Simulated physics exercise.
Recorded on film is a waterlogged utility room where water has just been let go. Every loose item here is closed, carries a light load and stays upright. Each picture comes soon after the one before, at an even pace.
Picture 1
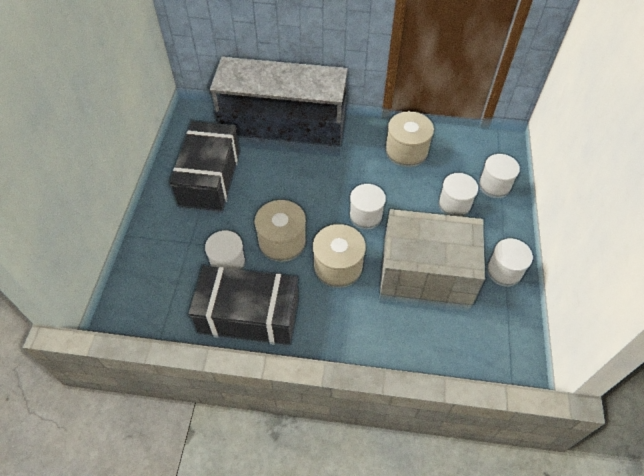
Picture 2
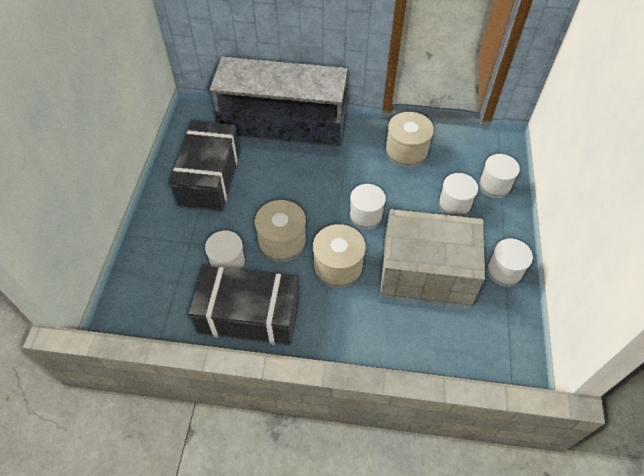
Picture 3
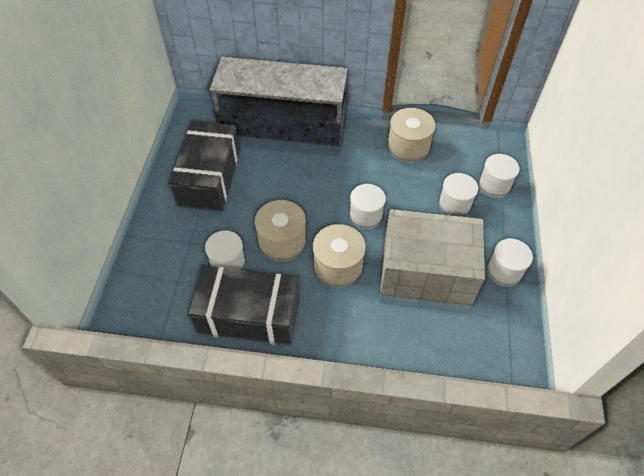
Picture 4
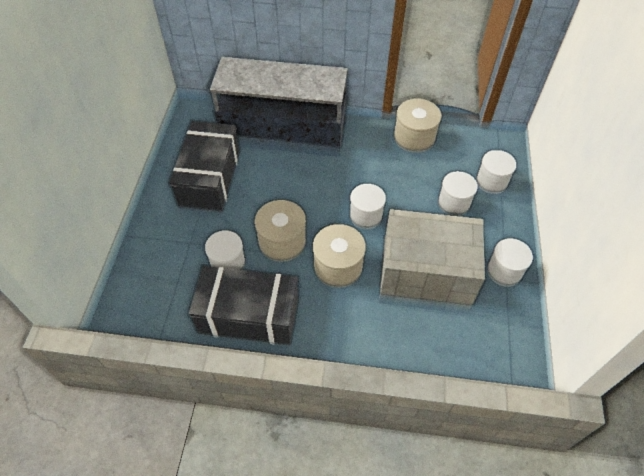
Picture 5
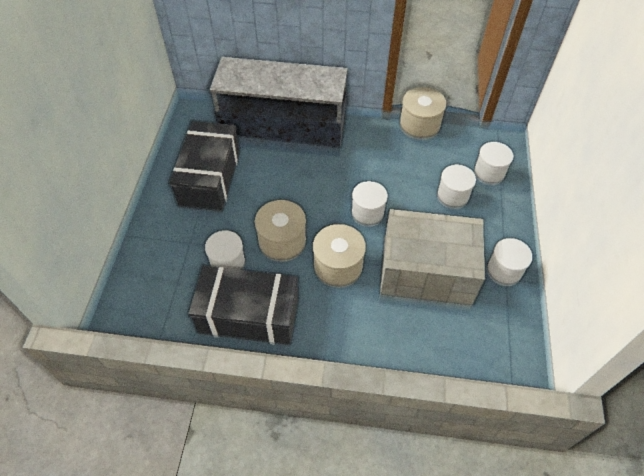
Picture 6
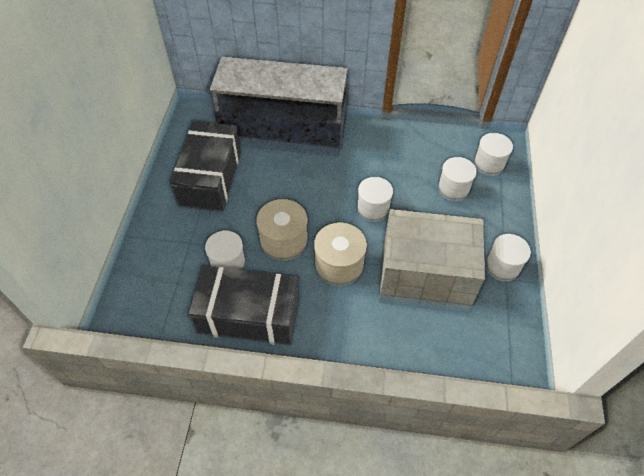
In a blue-tiled utility room with standing water on the floor, the brown door at the back opens, leaving a clear doorway. A tan tub near it drifts into the opening and out of view, while the white pails on the right shift slightly toward the doorway and the dark crates stay put.
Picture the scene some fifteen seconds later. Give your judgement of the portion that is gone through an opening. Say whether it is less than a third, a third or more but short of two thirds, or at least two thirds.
The amount is two thirds and upward.
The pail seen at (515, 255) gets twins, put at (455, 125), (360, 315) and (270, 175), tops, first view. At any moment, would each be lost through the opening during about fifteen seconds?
Result, in sequence: Ends up outside; never gets out; ends up outside.
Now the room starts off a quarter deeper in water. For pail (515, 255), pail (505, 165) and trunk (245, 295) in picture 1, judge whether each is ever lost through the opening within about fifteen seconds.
The first exits, the next exits, the last remains in the room.
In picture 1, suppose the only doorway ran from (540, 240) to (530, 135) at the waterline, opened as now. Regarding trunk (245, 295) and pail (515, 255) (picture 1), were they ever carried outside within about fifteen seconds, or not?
Taking them in order, retained and escaped.
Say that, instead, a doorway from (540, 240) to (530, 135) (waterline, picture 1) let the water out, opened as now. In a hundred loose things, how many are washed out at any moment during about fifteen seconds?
I'd put it near 60 per cent.
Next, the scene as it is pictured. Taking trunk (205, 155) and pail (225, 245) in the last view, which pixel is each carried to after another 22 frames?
Estimated: (283, 150); (291, 208).
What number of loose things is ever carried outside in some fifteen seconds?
Count: 7.
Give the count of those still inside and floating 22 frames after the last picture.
Exactly 4.
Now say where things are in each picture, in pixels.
In the first picture, a pail at (503, 167), afloat; a pail at (461, 186), afloat; 0 of 10 have shifted.
In the second picture, a pail at (503, 167) floats; a pail at (461, 186) floats; 0 of 10 have shifted.
In the third picture, a pail at (502, 166), afloat; a pail at (461, 186), afloat; 1 of 10 have shifted.
In the fourth picture, a pail at (500, 163) floats, close to its start; a pail at (460, 185) floats, close to its start; 2 of 10 have shifted.
In the fifth picture, a pail at (497, 154), afloat, close to its start; a pail at (459, 178) floats, close to its start; 3 of 10 have shifted.
In the sixth picture, a pail at (496, 145) floats, a stride from its start; a pail at (460, 170), afloat, close to its start; 5 of 10 have shifted.
A moment on, 1 of 10 are out; 9 afloat.
Next, 4 of 10 are out; 6 afloat.
Later, 6 of 10 are out; 4 afloat.
In the end, 7 of 10 are out; 3 afloat.
